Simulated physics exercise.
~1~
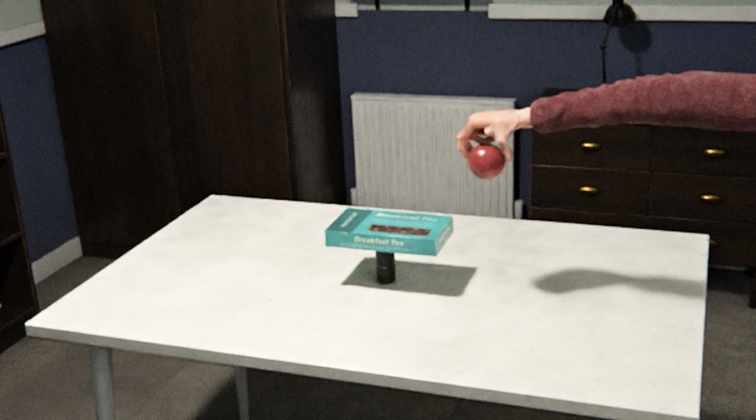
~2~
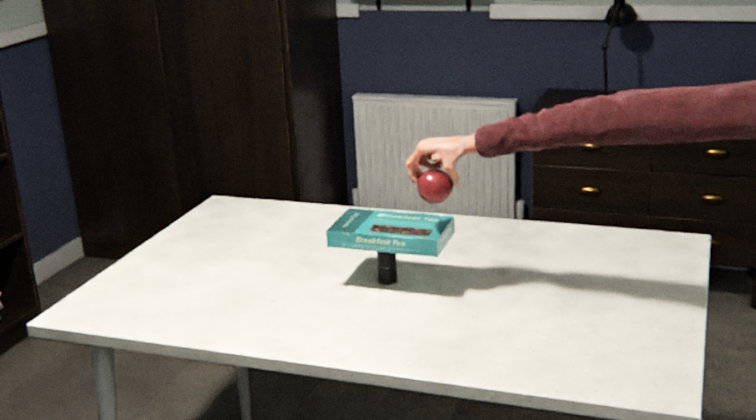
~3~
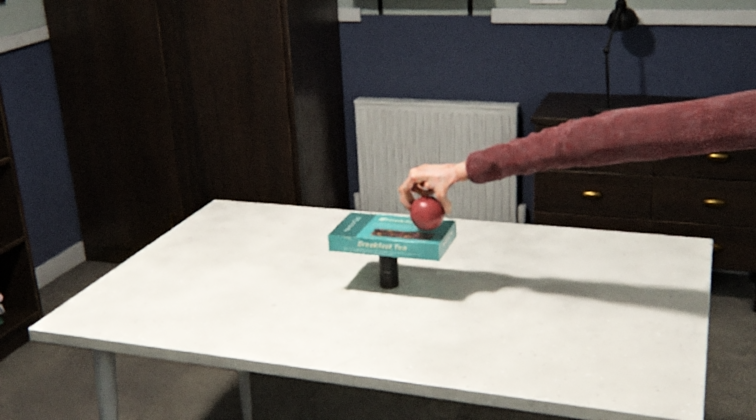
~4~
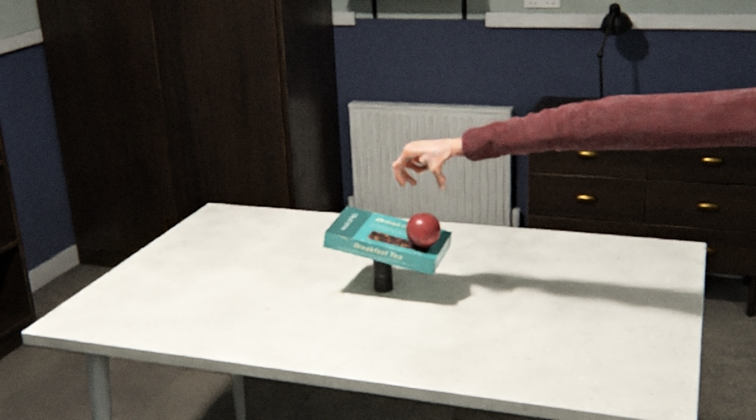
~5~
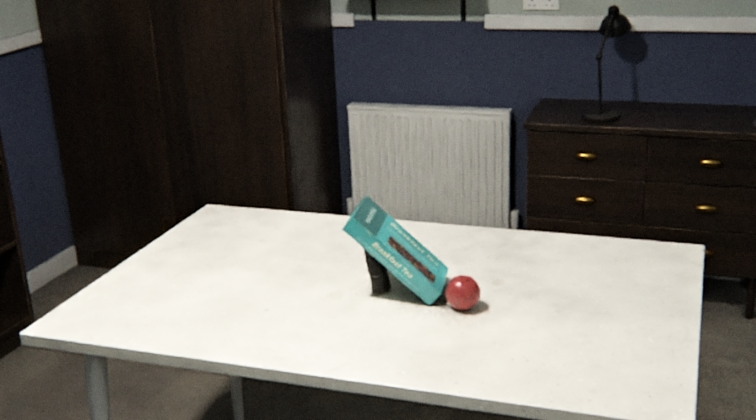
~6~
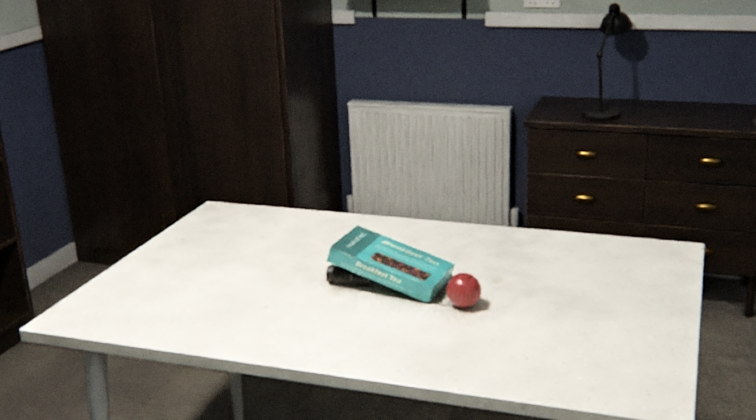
A hand setting a red apple on a turquoise packet balanced on a black shaker, which tips and topples onto the table.
